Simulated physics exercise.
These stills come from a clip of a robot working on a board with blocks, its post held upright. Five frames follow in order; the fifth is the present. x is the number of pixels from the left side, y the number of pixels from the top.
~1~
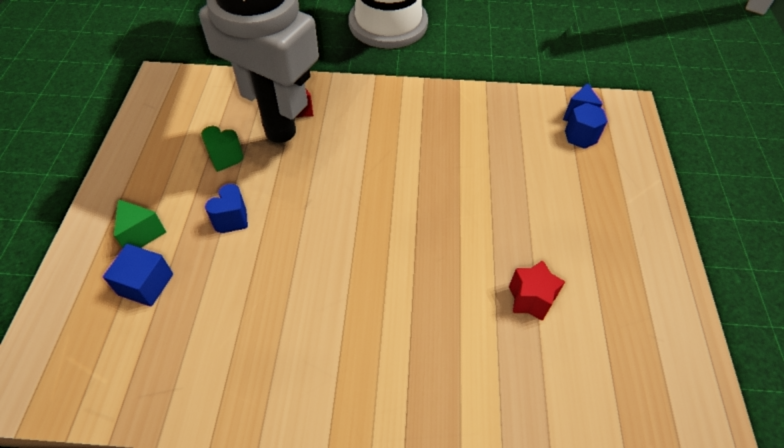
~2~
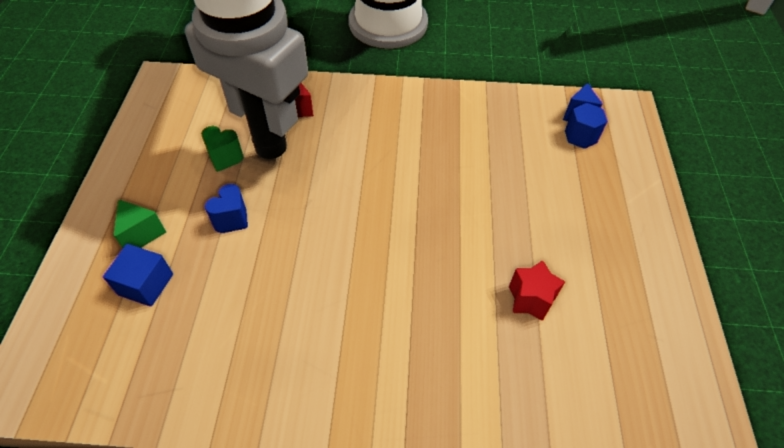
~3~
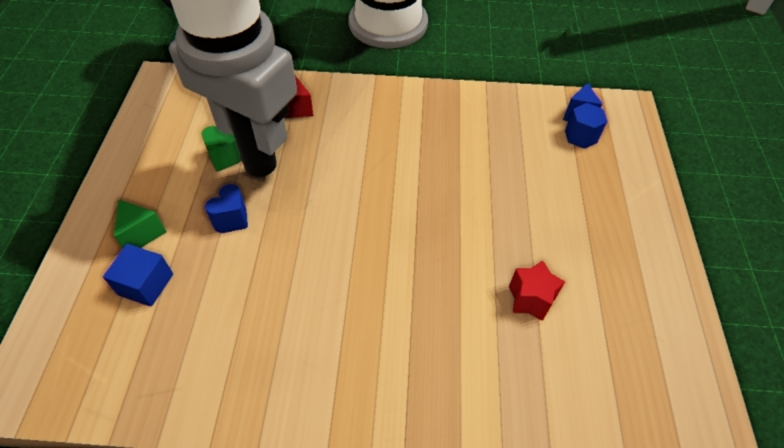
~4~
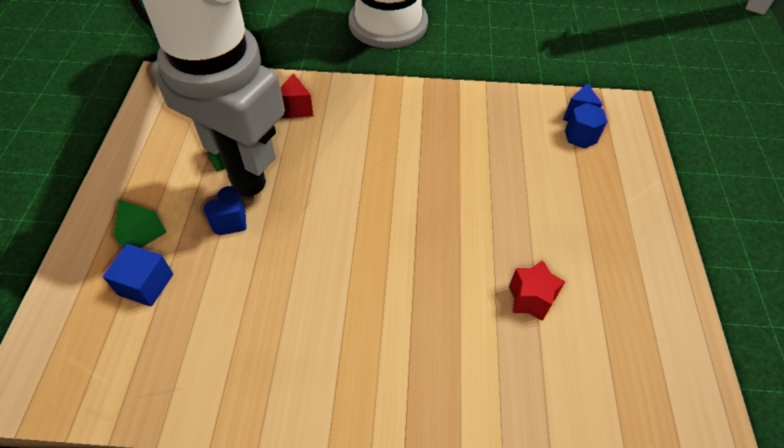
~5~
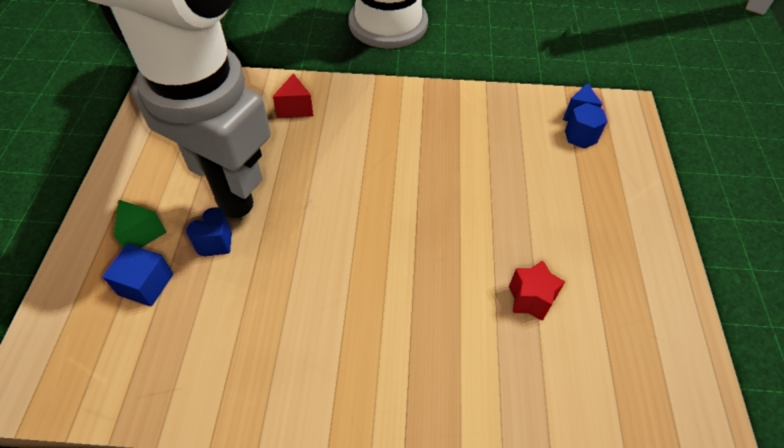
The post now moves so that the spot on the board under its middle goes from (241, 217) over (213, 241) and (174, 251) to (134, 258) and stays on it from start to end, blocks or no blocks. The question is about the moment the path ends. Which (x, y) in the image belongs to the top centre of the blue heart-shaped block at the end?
My best guess is (171, 262).
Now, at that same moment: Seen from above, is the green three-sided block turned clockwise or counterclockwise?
The block turns clockwise.
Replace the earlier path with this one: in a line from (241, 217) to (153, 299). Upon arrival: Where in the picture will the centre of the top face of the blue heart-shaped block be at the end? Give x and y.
It will end up at (148, 311).
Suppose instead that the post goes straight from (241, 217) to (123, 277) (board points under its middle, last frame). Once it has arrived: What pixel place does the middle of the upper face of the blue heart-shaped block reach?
It will end up at (171, 260).
The first path, step by step. One third of the way, post (207, 230); blue heart-shaped block (181, 253), turned 20° anticlockwise.
Two thirds of the way, post (167, 241); blue four-sided block (124, 271), turned 15° clockwise; blue heart-shaped block (171, 262), turned 75° anticlockwise.
At the end, post (126, 247); green three-sided block (116, 213), turned 30° clockwise; blue four-sided block (115, 274), turned 15° anticlockwise; blue heart-shaped block (171, 262), turned 75° anticlockwise; green heart-shaped block still.
